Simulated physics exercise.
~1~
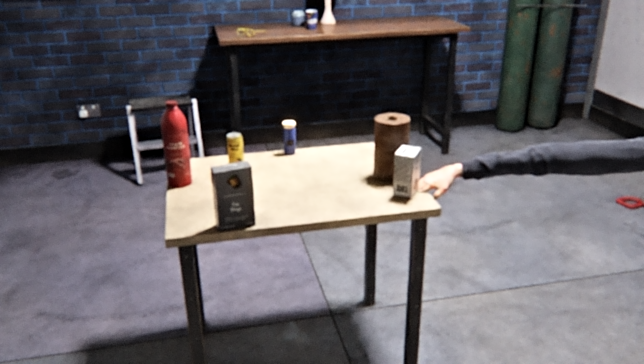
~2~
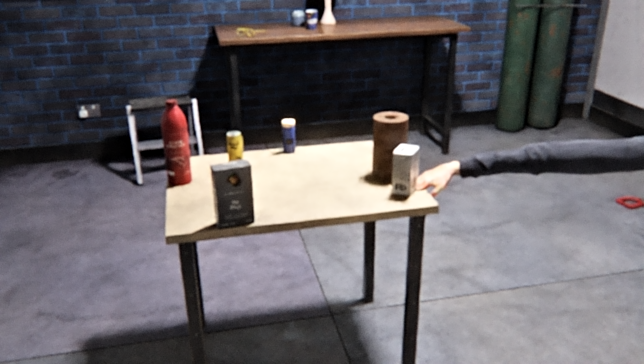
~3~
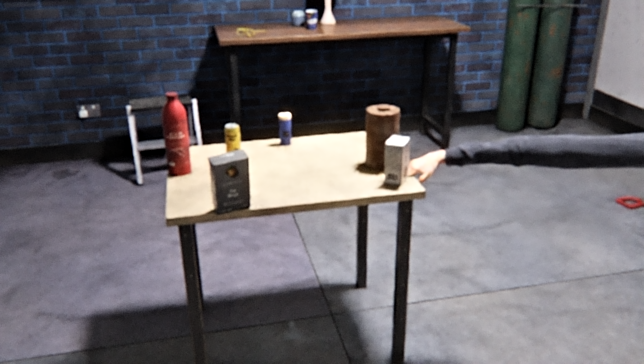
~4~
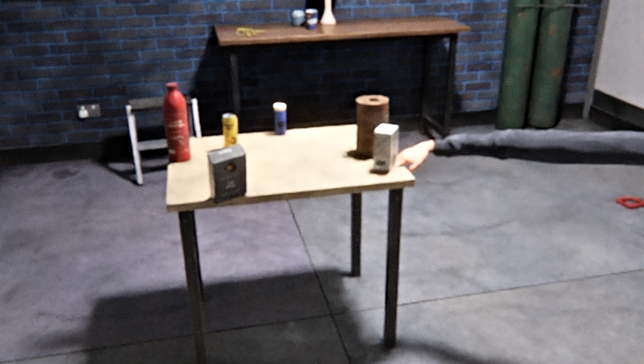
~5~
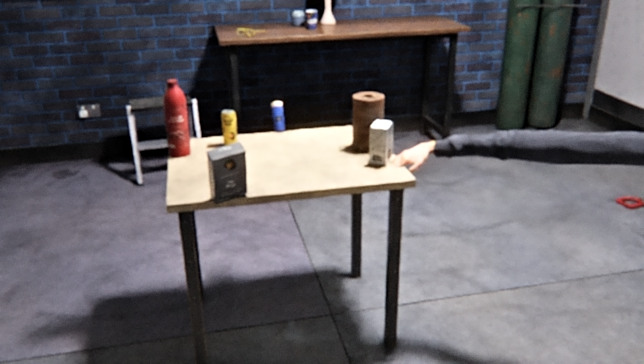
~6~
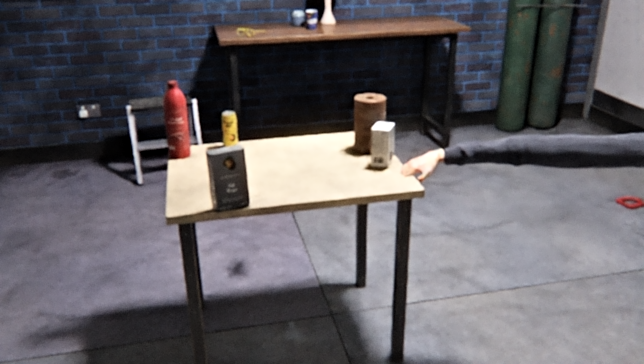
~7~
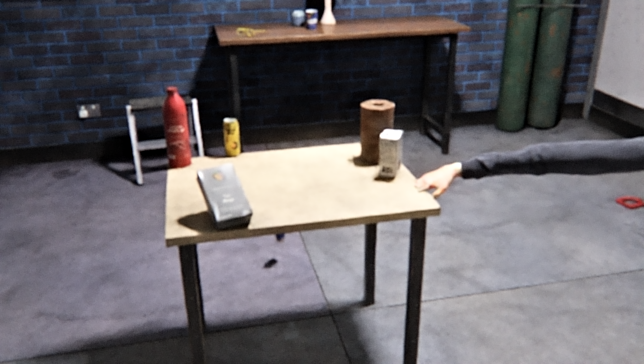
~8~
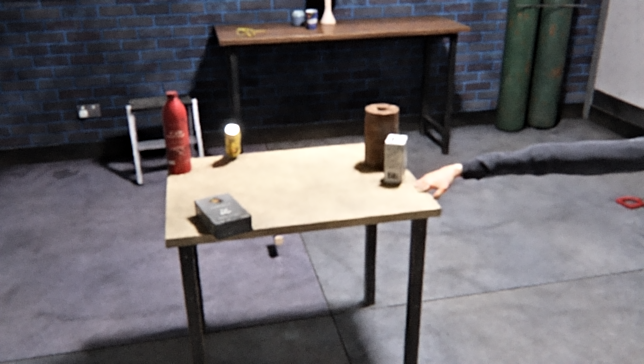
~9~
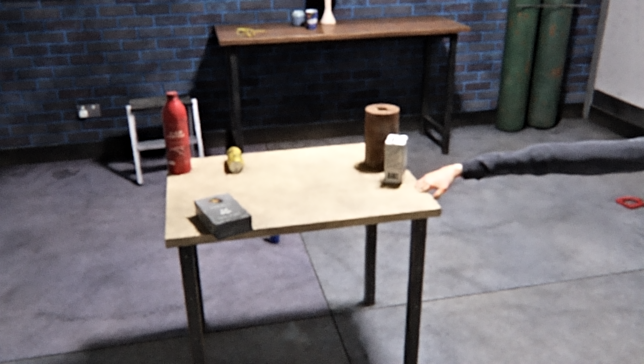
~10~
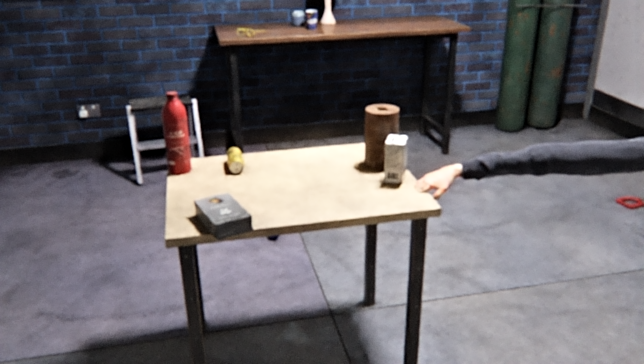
At the start, a hand reaches in from the right to the edge of a pale side table holding a red bottle, yellow can, blue shaker, brown roll, white carton and grey packet. The table slides away from us, and the blue shaker leans at the far edge. As the table is pulled back toward us, the shaker drops off behind it and the grey packet tips backward onto the tabletop. The yellow can then topples onto its side. By the end, the table is still, with the red bottle, brown roll and white carton standing.
